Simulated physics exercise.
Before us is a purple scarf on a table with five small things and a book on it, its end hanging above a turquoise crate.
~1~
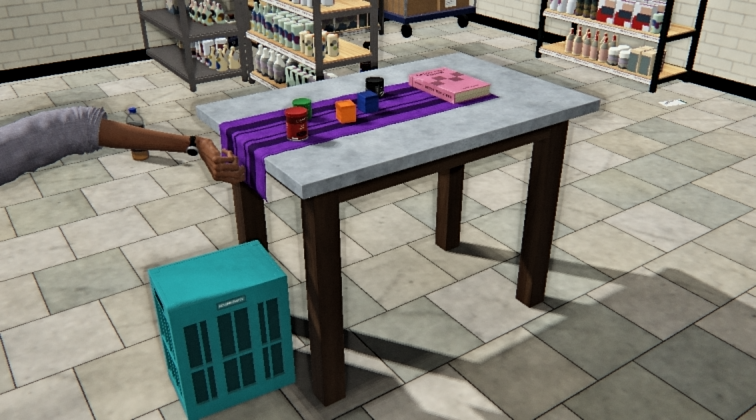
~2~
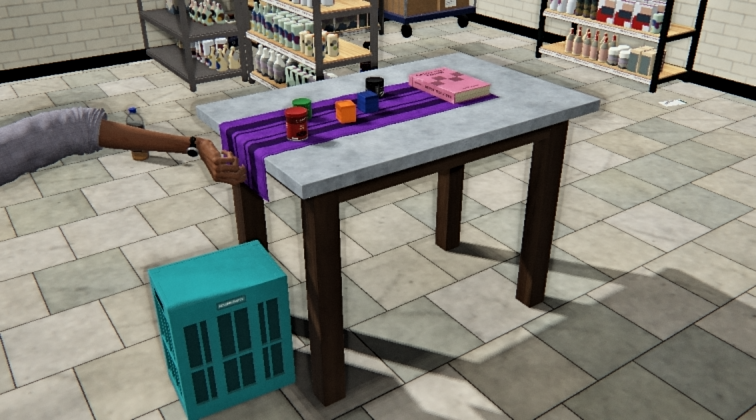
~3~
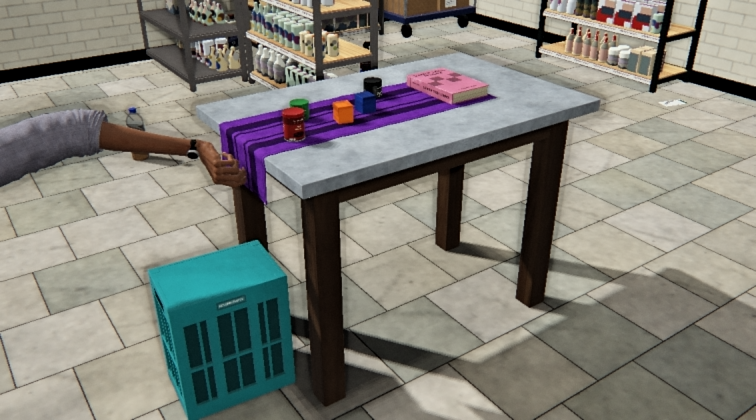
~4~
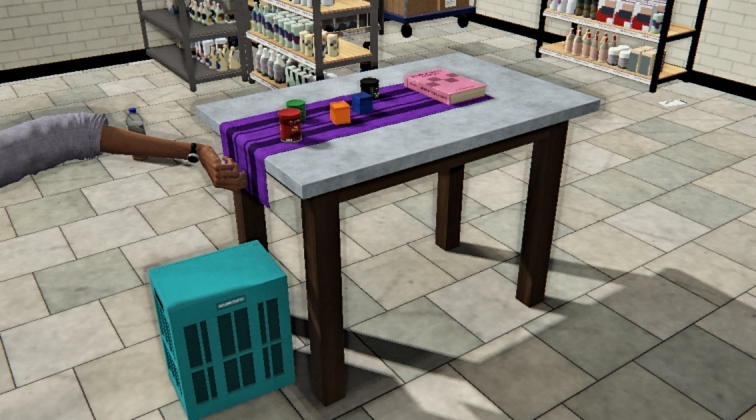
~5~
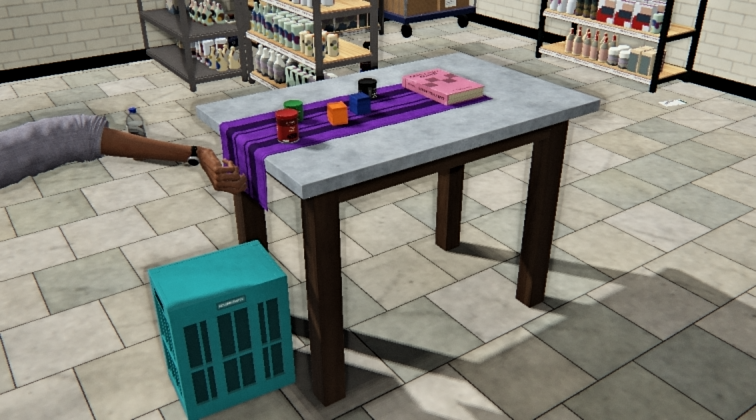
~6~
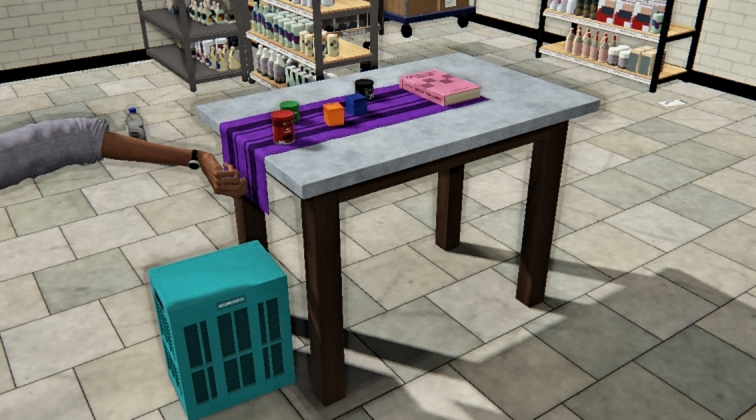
The video shows a hand at the hanging end of a purple scarf on a table, drawing it slightly downward above a turquoise crate, while the cans, cubes, pots and pink book on it shift slightly to the left.
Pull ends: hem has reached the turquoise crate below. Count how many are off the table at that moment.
Off the table: Two.
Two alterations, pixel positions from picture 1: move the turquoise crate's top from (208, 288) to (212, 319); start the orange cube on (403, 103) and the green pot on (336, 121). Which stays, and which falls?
Orange cube: Safe; green pot: Lost.
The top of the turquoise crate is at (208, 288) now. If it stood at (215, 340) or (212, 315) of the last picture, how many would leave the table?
Counts: 4, 3.
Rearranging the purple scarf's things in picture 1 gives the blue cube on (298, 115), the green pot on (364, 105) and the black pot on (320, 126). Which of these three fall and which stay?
The blue cube ends up off the top, the green pot ends up on top still, the black pot ends up off the top.
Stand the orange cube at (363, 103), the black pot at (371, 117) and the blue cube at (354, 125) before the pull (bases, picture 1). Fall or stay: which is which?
The orange cube stays put; the black pot stays put; the blue cube stays put.
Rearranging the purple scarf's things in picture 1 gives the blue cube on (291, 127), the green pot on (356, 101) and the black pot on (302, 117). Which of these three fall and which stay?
Blue cube - leaves the top. Green pot - stays aboard. Black pot - leaves the top.
A little later, hem near (248, 225); red can gone.
Next, hem on the crate; red can and green pot gone.
When it is over, hem on the crate; red can and green pot gone. Over the edge go two.
